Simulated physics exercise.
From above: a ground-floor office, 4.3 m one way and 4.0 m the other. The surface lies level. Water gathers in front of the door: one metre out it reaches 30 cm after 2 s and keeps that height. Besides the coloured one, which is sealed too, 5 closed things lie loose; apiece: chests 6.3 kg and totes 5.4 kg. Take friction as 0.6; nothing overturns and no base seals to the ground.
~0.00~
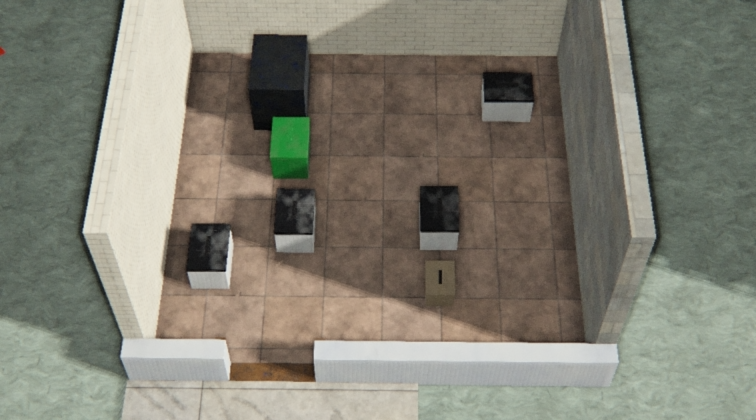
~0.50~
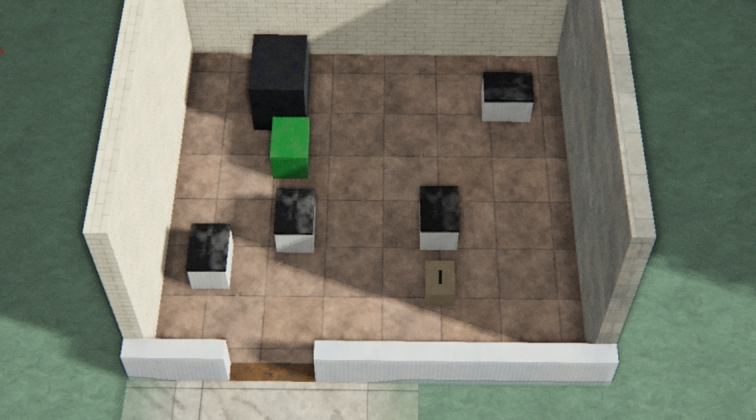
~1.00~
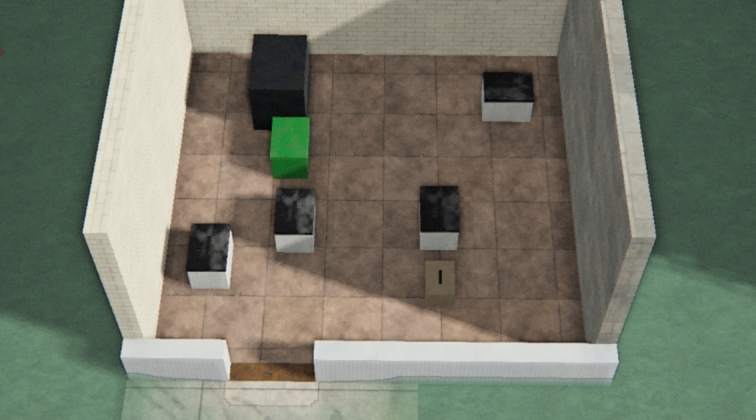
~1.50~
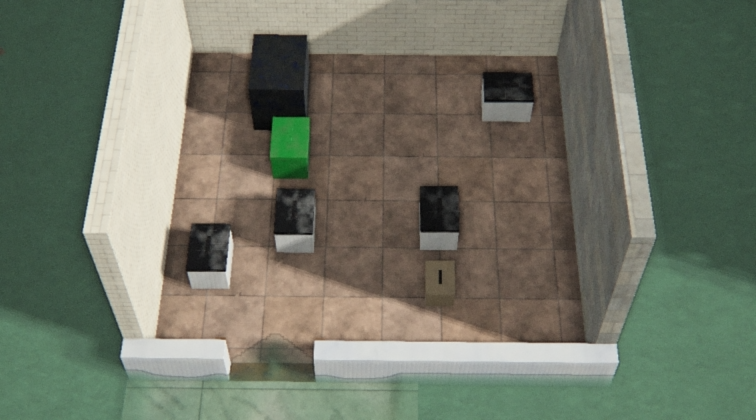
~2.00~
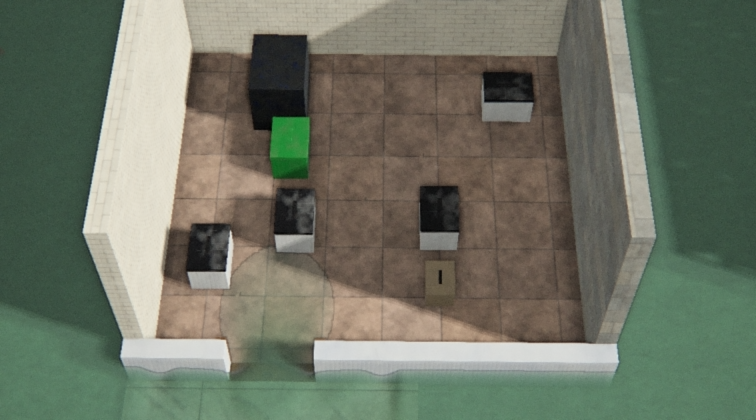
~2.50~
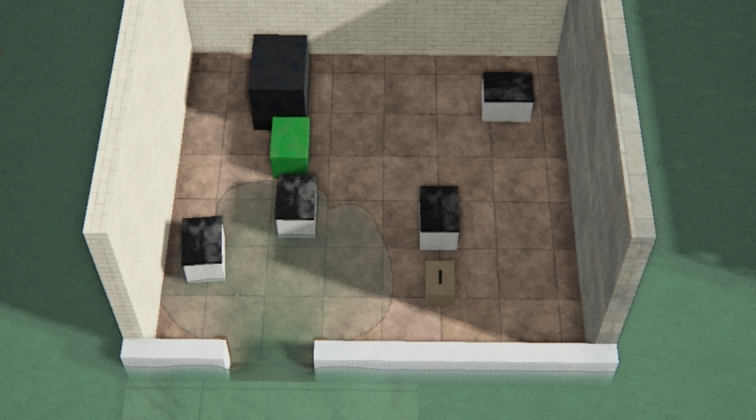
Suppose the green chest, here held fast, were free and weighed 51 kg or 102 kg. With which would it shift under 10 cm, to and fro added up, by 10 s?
Verdict: The lower weight is enough.
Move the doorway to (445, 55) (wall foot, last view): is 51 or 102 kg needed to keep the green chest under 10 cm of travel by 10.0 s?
Then the smaller load will do.
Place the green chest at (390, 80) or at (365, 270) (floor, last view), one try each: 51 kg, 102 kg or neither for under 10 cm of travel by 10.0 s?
In that order: The smaller is enough; either load holds.
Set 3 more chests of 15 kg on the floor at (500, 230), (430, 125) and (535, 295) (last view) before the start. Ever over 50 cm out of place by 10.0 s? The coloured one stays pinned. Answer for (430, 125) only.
Answer: More.
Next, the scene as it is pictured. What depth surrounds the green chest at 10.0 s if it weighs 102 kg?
About 14 cm.
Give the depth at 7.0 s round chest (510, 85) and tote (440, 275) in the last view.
About 16 and 2 cm.
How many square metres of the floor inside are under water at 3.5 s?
Roughly 9.5 m2.
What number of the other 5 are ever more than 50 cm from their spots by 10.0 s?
I count 4.
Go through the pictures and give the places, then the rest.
The green chest at (290, 137) rests on the ground; 0.0 m2 under water; 0 of 6 have shifted, in the first frame.
The green chest at (290, 137), on the bottom; water covers 0.0 m2; 0 of 6 have shifted, in the second frame.
The green chest at (290, 137), on the bottom; water covers 0.0 m2; 0 of 6 have shifted, in the third frame.
The green chest at (290, 137), on the bottom; 0.1 m2 under water; 0 of 6 have shifted, in the fourth frame.
The green chest at (290, 137) rests on the ground; water covers 1.2 m2; 0 of 6 have shifted, in the fifth frame.
The green chest at (290, 137) rests on the ground; water covers 3.4 m2; 2 of 6 have shifted, in the sixth frame.
After 3.5 s the green chest would be 0 cm from its start with 51 kg and 0 cm from its start with 102 kg; 6 cm of water round it then.
After 4.5 s the green chest would be 0 cm from its start with 51 kg and 0 cm from its start with 102 kg; 5 cm of water round it then.
After 7.0 s the green chest would be 0 cm from its start with 51 kg and 0 cm from its start with 102 kg; 8 cm of water round it then.
After 10.0 s the green chest would be 0 cm from its start with 51 kg and 0 cm from its start with 102 kg; 14 cm of water round it then.
